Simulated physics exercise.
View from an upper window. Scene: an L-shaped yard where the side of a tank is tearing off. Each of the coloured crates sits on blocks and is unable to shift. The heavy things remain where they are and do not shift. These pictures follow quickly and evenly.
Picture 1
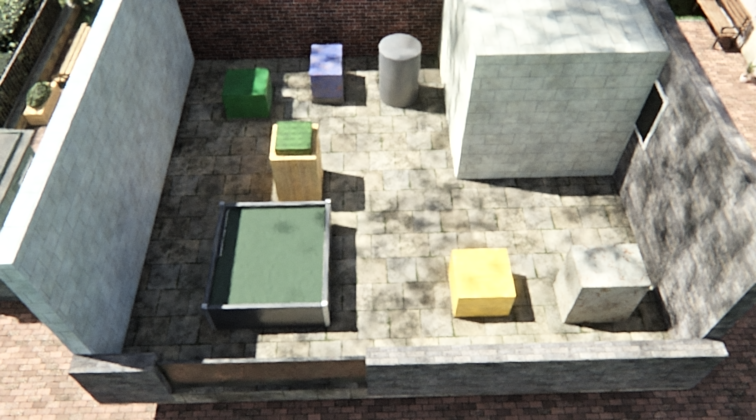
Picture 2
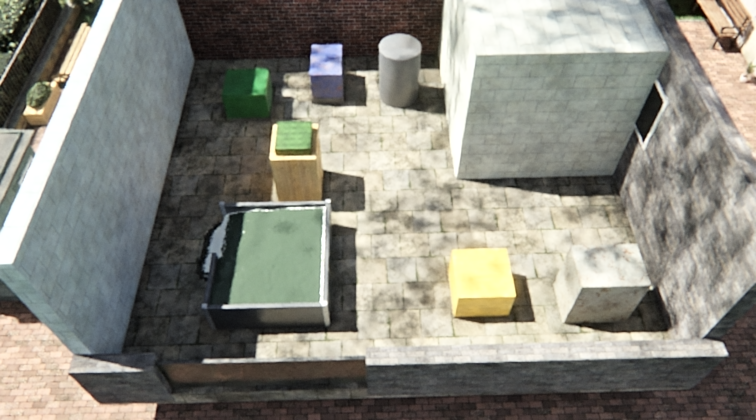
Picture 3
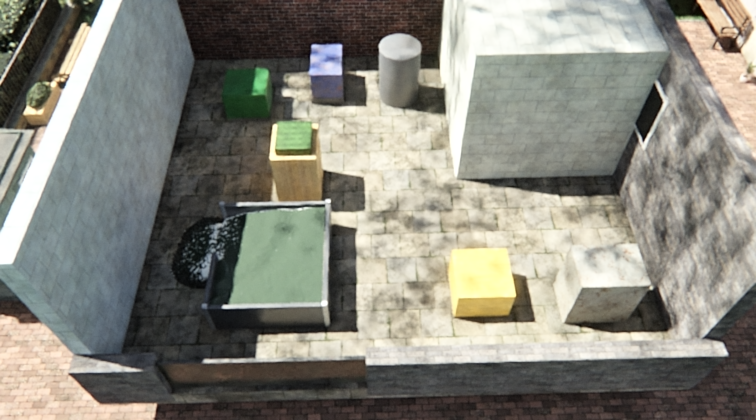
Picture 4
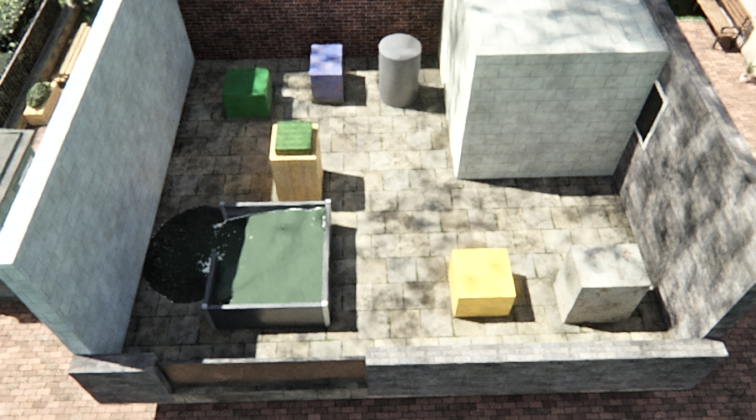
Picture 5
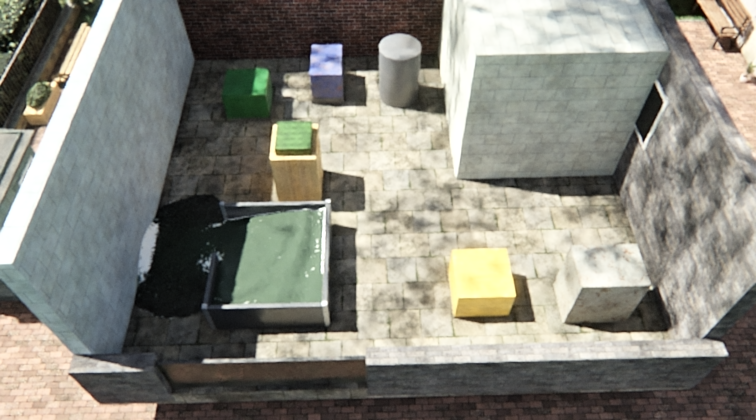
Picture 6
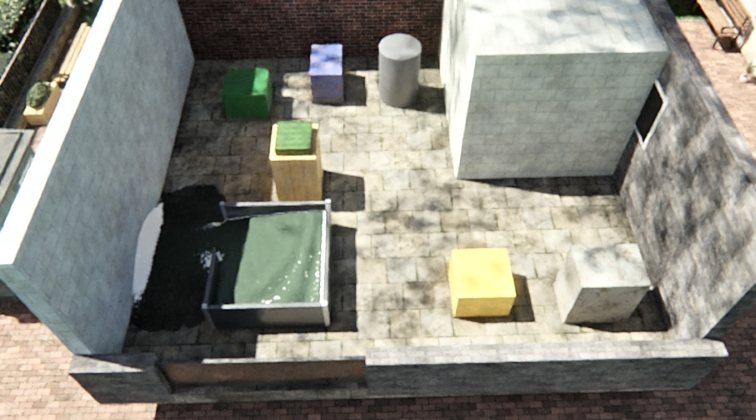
At first a tank of dark green water stands whole and still in a walled paved yard, among coloured crates. Then its left side opens and water pours out leftward, spreading in a dark pool across the paving. It reaches the pale left wall, splashes white against it and widens along its base.
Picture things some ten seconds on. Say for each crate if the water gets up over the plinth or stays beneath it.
In the end the yellow crate comes out wet, the green crate comes out wet, the blue crate comes out dry.
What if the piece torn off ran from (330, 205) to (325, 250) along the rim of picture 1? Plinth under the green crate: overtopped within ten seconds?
The green crate stays clear.
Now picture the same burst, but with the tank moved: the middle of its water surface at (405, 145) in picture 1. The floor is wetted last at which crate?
One in yellow.
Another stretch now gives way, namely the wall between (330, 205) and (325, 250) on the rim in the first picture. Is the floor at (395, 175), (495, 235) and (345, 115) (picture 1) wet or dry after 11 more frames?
Those three come out soaked, soaked and moisture-free, one after another.
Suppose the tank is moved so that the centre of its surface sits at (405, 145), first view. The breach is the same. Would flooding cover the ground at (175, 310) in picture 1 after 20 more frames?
My call is that the spot is drenched.
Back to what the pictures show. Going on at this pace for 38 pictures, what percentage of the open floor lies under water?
By my count, 60 percent.
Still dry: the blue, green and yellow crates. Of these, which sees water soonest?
That's the green-painted one.
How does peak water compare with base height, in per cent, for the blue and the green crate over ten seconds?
The first comes to 60 per cent and the second to 180 per cent.
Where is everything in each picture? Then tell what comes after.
The water tank at (271, 254) is whole and still, in the first picture.
The front is at a hidden place, out from the gap at (226, 244), in the second picture.
Water pours out at (226, 245) and has run to (178, 271), in the third picture.
Water pours out at (226, 246) and has run to (147, 268), in the fourth picture.
Water pours out at (226, 245) and has run to (157, 215), in the fifth picture.
The front is at (161, 198), out from the gap at (226, 245), in the sixth picture.
A moment on, water covers 10 % of the floor; the yellow crate not reached, the green crate not reached, the blue crate not reached.
Next, water covers 20 % of the floor; the yellow crate not reached, the green crate water round its plinth, the blue crate not reached.
Then, water covers 35 % of the floor; the yellow crate not reached, the green crate water round its plinth, the blue crate water round its plinth.
Later, water covers 60 % of the floor; the yellow crate water round its plinth, the green crate water round its plinth, the blue crate water round its plinth.
In the end, water covers 85 % of the floor; the yellow crate was topped, the green crate was topped, the blue crate stayed above the water.
